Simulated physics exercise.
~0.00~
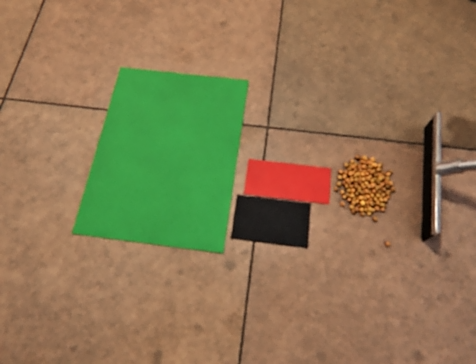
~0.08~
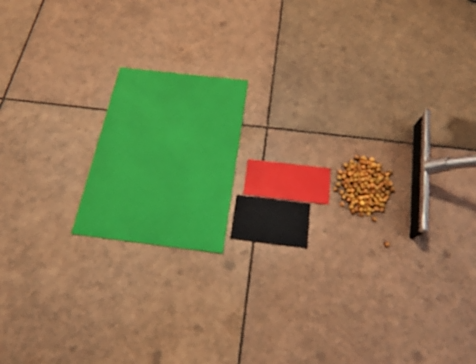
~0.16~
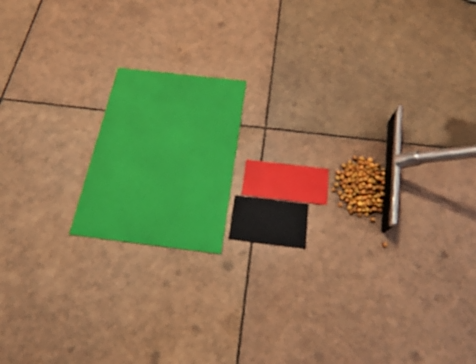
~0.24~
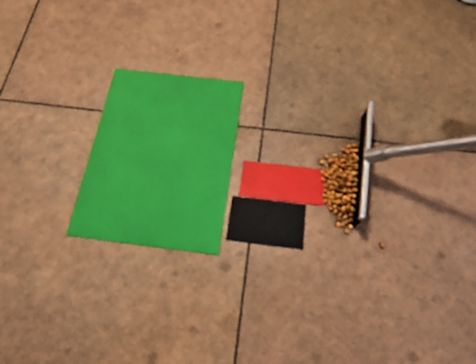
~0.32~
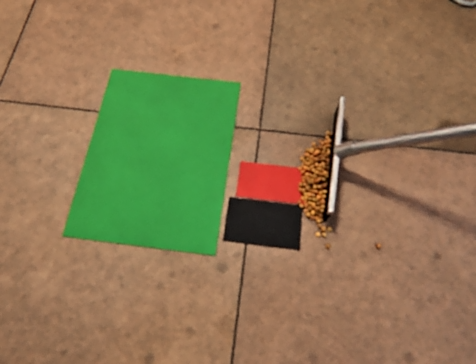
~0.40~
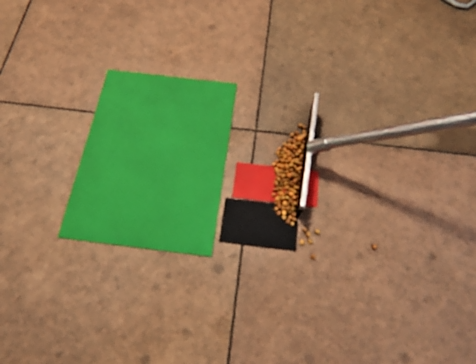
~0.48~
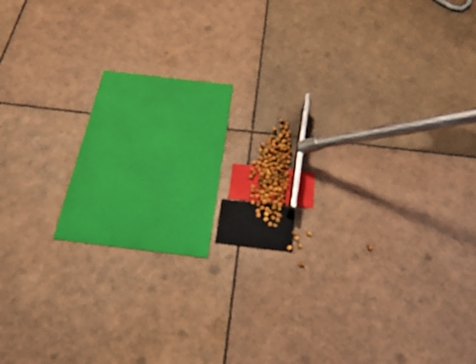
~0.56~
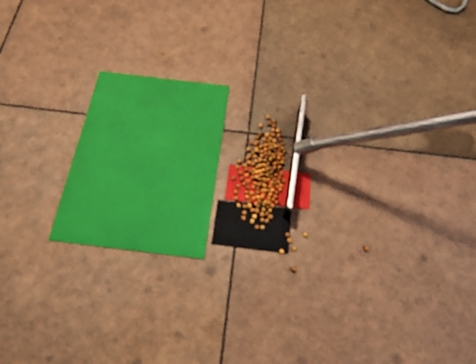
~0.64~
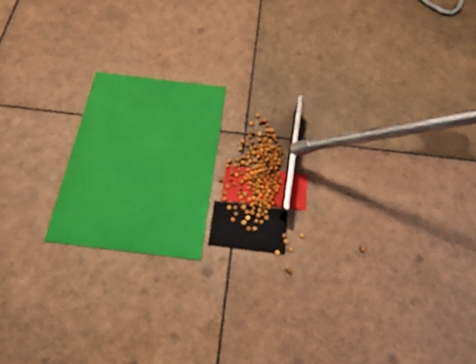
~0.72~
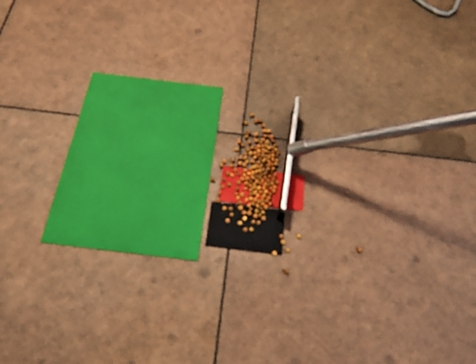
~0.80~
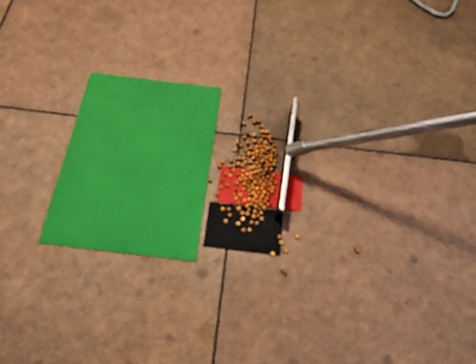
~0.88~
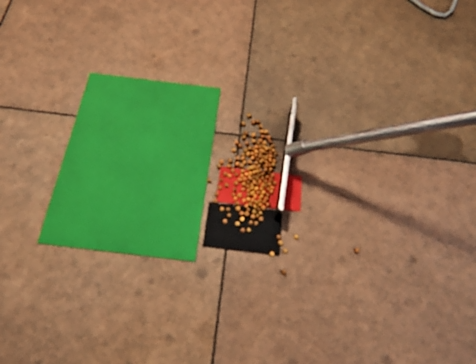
At the start, a round pile of small golden-brown chickpeas lies on a tiled floor, with a squeegee to its right and red, black and large green sheets to its left. The squeegee slides left, meets the pile and squashes it into a narrow band along the blade. It pushes the chickpeas onto the red and black sheets, then slows to a stop over the red one. The pieces spread a little farther left, and a few stray near the blade's lower end. Finally everything rests, with many chickpeas on red, fewer on black, others on bare tile, and the green sheet clear.
